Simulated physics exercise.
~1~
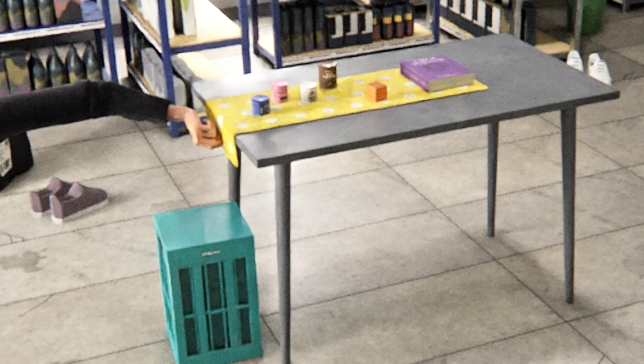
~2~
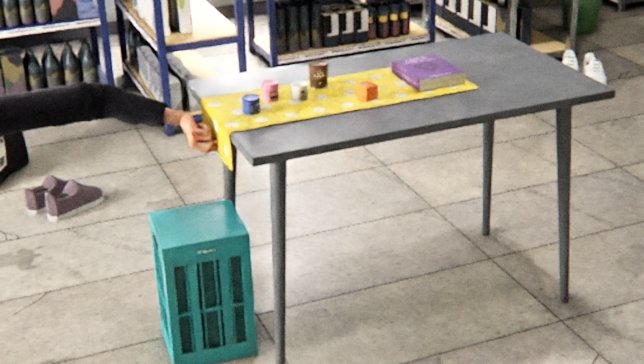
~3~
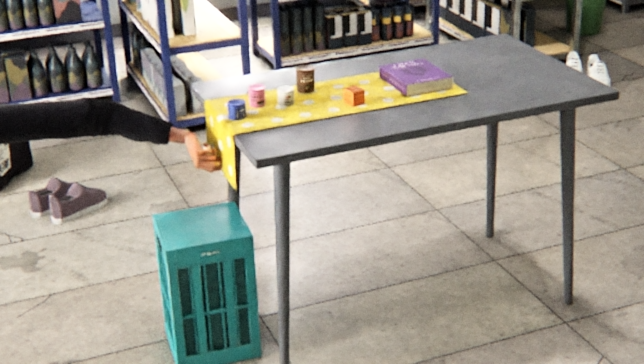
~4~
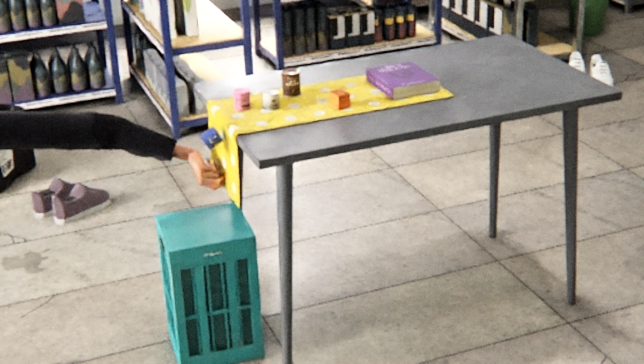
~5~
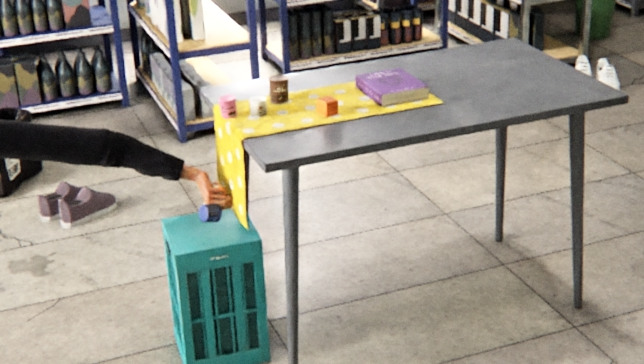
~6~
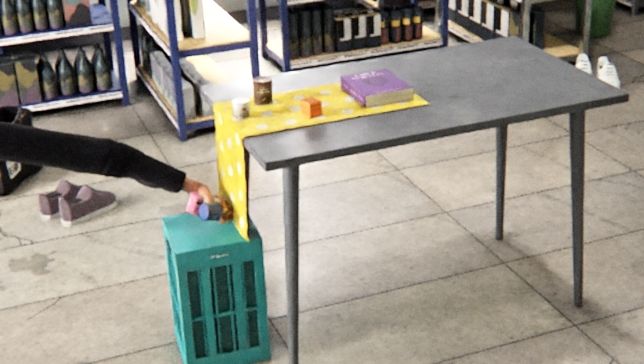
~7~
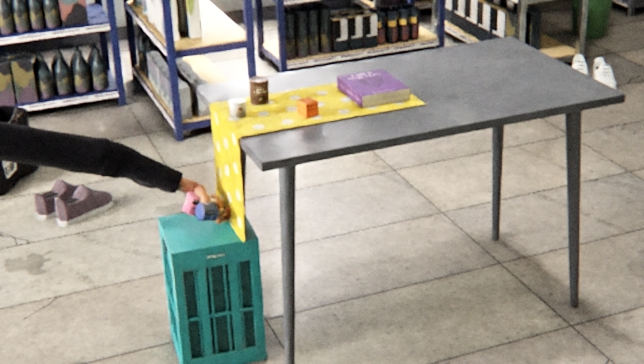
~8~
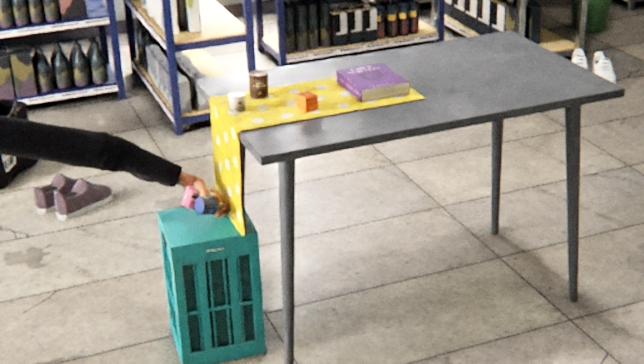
We see a hand pull a yellow runner leftward off a grey table, carrying small containers, an orange cube and a purple book along, until the blue pot and then the pink one drop over the edge, ending by the hand above the turquoise crate while the rest stay on the table.
